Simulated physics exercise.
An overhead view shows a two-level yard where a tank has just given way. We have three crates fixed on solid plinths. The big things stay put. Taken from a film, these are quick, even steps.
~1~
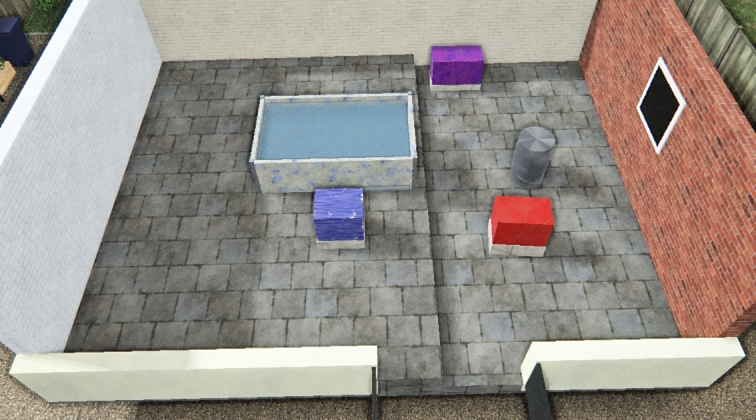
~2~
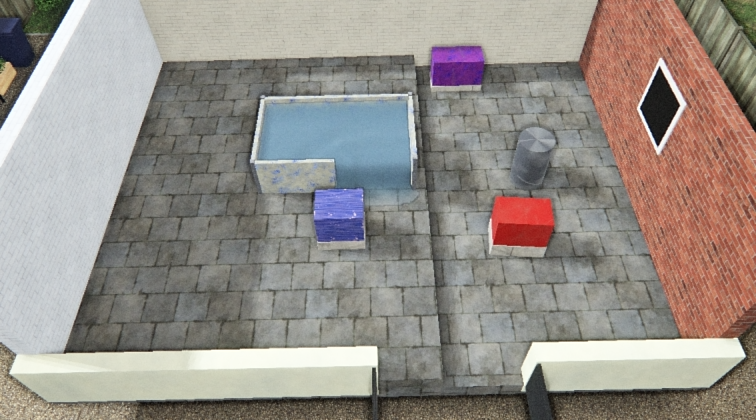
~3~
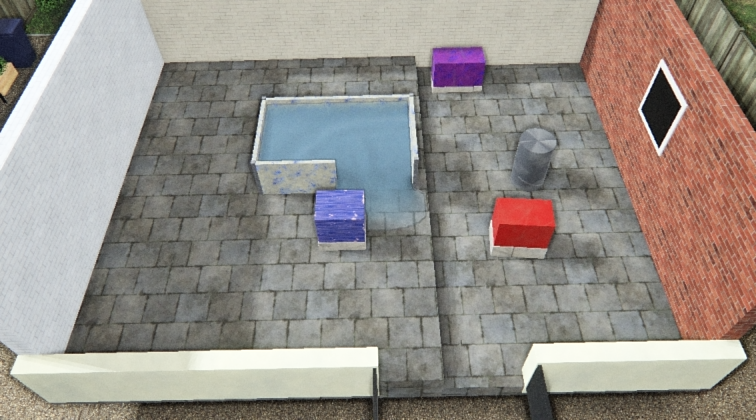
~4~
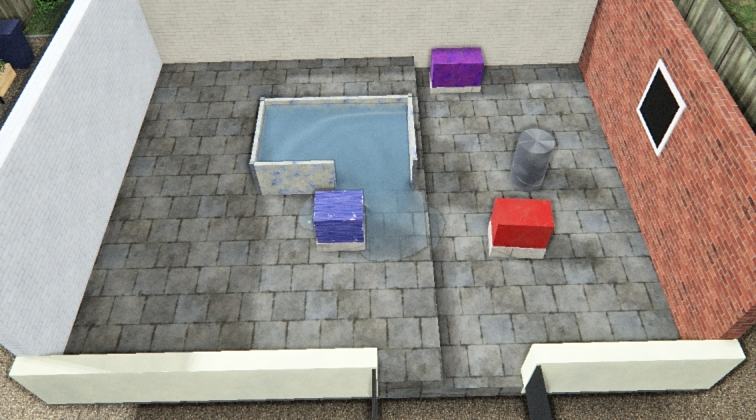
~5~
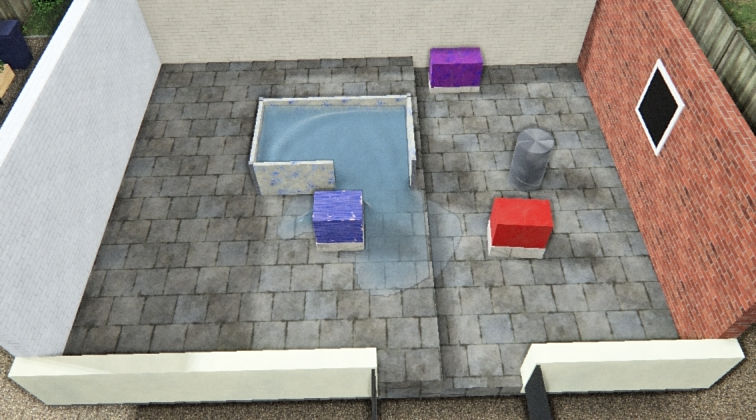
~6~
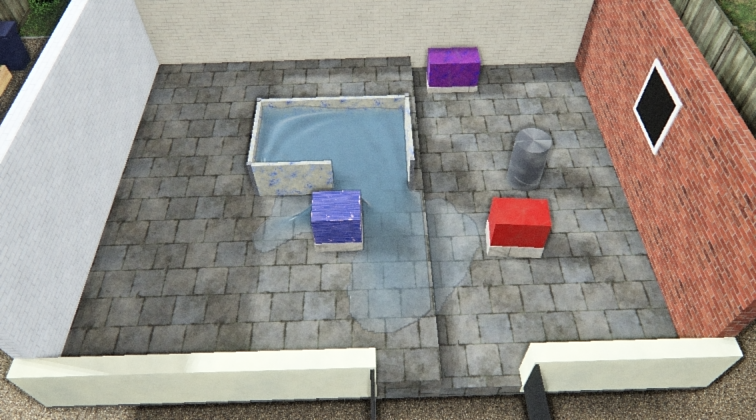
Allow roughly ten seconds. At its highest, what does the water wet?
In the end the blue crate doesn't remain clear of the water all along. The red crate remains clear of the water all along. The purple crate remains clear of the water all along.
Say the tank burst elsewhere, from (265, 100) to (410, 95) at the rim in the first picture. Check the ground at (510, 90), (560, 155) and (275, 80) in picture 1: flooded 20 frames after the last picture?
Taking the points one after the other, they come out inundated, inundated and inundated.
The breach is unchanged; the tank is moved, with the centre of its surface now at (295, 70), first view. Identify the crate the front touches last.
My pick is the purple one.
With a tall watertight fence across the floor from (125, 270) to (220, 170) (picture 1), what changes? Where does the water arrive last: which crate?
Looks like the crate marked purple.
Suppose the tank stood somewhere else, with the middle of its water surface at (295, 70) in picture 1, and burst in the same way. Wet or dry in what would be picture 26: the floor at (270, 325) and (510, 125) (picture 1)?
Taking the spots in order: Swamped, bare.
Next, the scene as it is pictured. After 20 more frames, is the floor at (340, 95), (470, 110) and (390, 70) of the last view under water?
Taking the three spots one by one, I'd call them clear, clear and clear.
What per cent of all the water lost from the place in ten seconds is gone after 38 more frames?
About 80 per cent.
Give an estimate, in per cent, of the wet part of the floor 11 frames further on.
That's roughly 30 per cent.
A moment on, water covers 20 % of the floor; the blue crate water round its plinth, the red crate water round its plinth, the purple crate not reached.
Next, water covers 30 % of the floor; the blue crate water round its plinth, the red crate water round its plinth, the purple crate not reached.
Then, water covers 40 % of the floor; the blue crate water round its plinth, the red crate water round its plinth, the purple crate not reached.
Later, water covers 60 % of the floor; the blue crate water round its plinth, the red crate water round its plinth, the purple crate not reached.
In the end, water covers 80 % of the floor; the blue crate was topped, the red crate stayed above the water, the purple crate stayed above the water.
